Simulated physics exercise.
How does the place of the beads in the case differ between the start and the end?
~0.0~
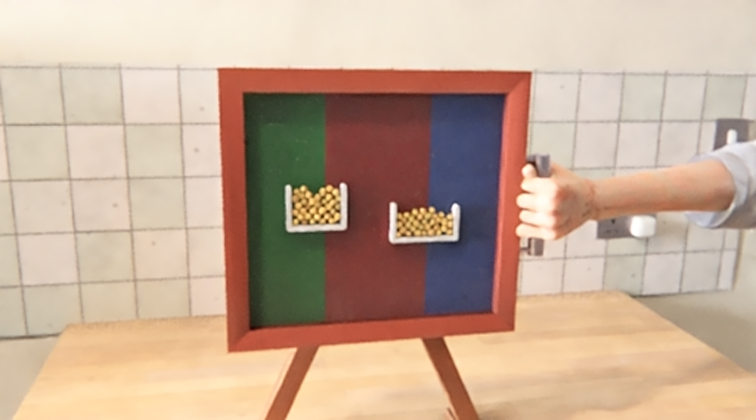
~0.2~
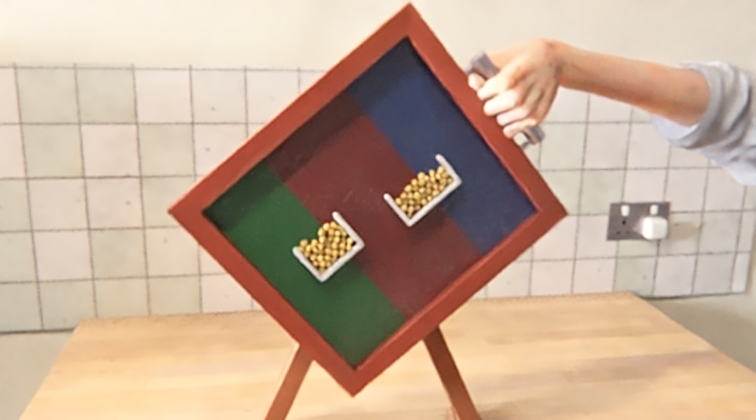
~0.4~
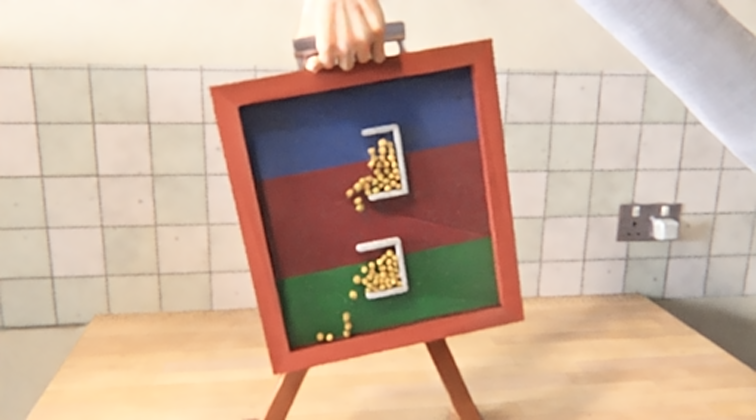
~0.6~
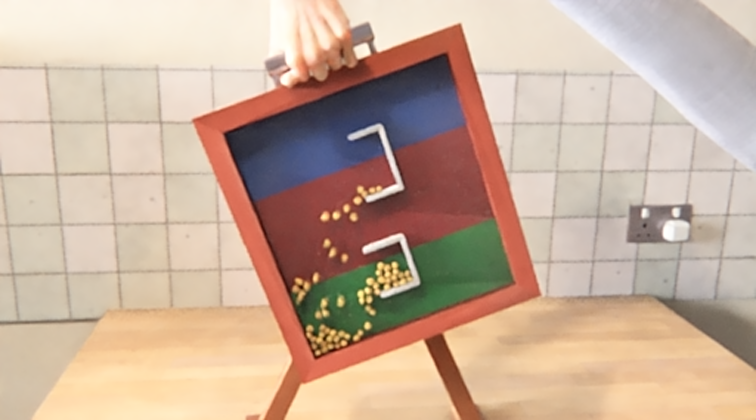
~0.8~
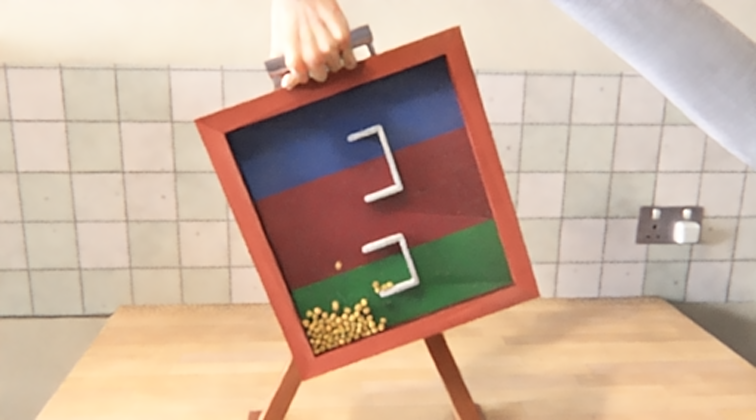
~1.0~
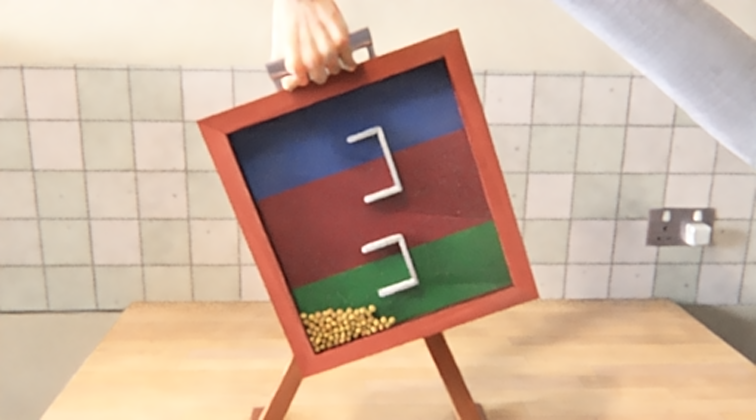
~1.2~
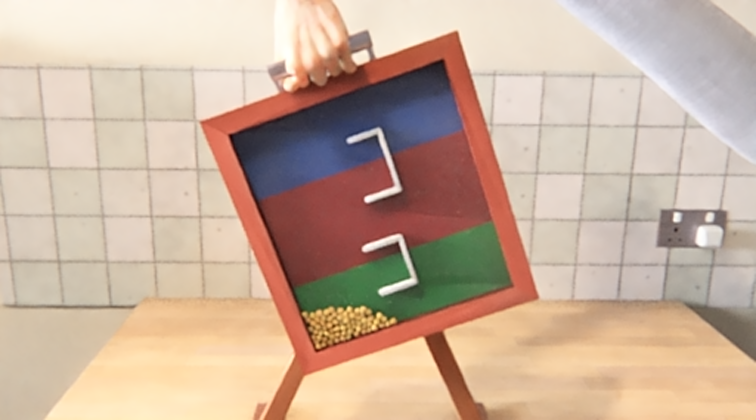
At the start the beads sit in the two white holders around the middle of the case. At the end they lie in one heap in the lower left corner, on the green strip.
